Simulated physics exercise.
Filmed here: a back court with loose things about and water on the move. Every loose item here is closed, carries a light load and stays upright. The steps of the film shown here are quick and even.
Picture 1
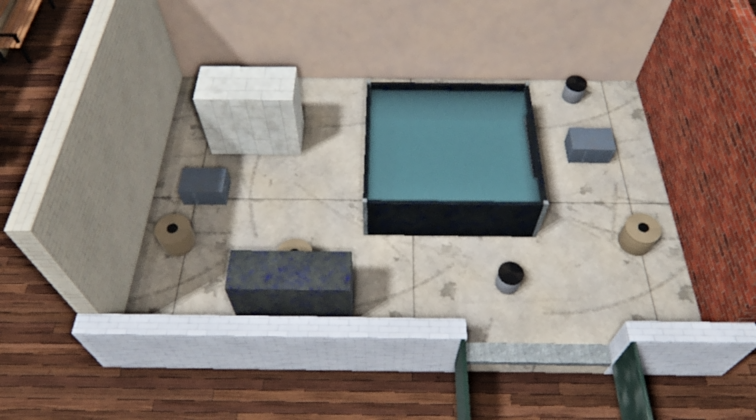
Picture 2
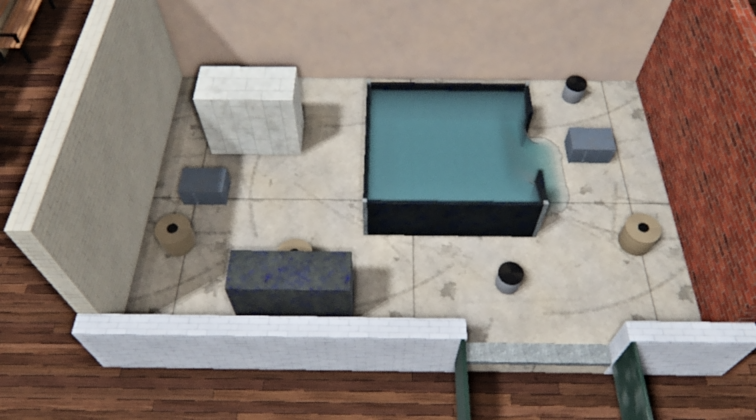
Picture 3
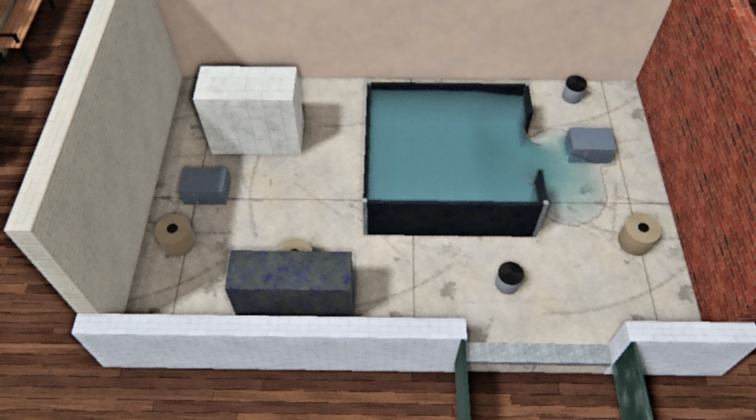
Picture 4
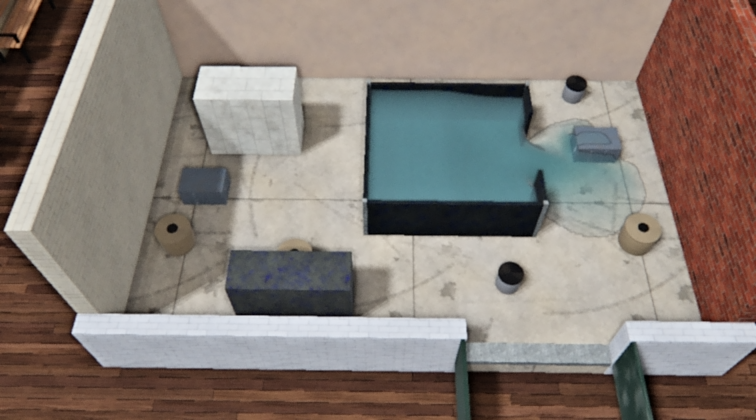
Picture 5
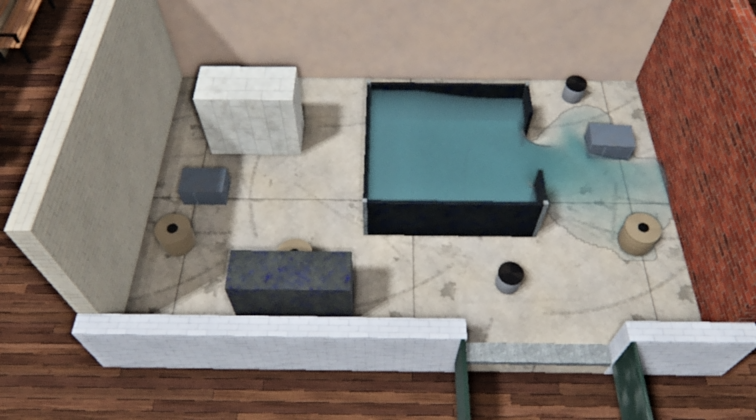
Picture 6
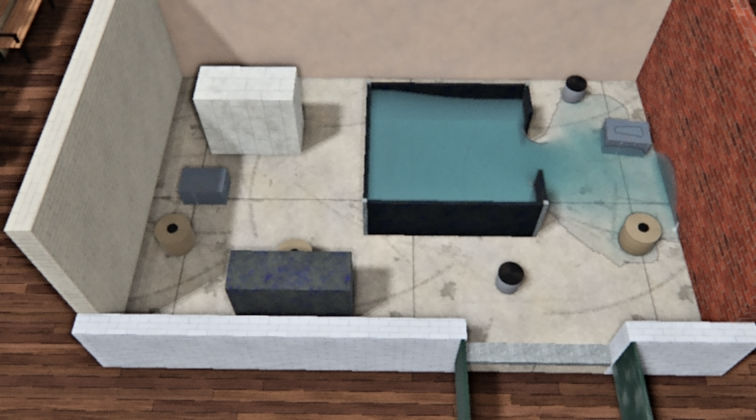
Teal water pours through a gap in the tank's right wall and pushes a gray crate rightward.
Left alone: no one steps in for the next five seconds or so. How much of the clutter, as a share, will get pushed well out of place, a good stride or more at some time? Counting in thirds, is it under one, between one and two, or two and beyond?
Looks to me like between one and two in three get shifted a long way.
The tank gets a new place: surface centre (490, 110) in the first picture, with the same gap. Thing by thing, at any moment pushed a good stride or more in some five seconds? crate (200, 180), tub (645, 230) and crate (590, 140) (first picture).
In order: Remained close by, went well off, went well off.
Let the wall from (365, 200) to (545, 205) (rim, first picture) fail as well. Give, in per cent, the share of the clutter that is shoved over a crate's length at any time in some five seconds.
Roughly 40 per cent.
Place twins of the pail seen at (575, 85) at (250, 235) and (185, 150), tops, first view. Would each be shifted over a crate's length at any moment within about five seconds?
First remains in place, second remains in place.
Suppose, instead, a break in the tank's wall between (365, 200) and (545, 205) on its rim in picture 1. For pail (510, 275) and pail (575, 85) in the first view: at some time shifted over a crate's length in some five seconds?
Lab note - in sequence: Made it that far; never that far.
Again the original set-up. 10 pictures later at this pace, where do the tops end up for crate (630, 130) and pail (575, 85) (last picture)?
Estimated positions: (607, 70) and (553, 93), approximately.
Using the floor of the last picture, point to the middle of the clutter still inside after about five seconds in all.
Around pixel (323, 191).
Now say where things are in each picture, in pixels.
A crate at (592, 138) rests on the ground; a pail at (577, 83), on the bottom; 0 of 8 have shifted, in the first frame.
A crate at (592, 138) rests on the ground; a pail at (577, 83) rests on the ground; 0 of 8 have shifted, in the second frame.
A crate at (593, 138) rests on the ground; a pail at (577, 83), on the bottom; 0 of 8 have shifted, in the third frame.
A crate at (598, 138) rests on the ground, close to its start; a pail at (577, 83) rests on the ground; 1 of 8 have shifted, in the fourth frame.
A crate at (612, 135) rests on the ground, close to its start; a pail at (577, 83) rests on the ground; 1 of 8 have shifted, in the fifth frame.
A crate at (628, 131) rests on the ground, a stride from its start; a pail at (577, 83), on the bottom; 1 of 8 have shifted, in the sixth frame.
A moment on, 1 of 8 are well off their spots; 0 afloat.
Next, 2 of 8 are well off their spots; 2 afloat.
Later, 4 of 8 are well off their spots; 1 afloat.
In the end, 4 of 8 are well off their spots, and 4 have been at some point; 1 afloat.
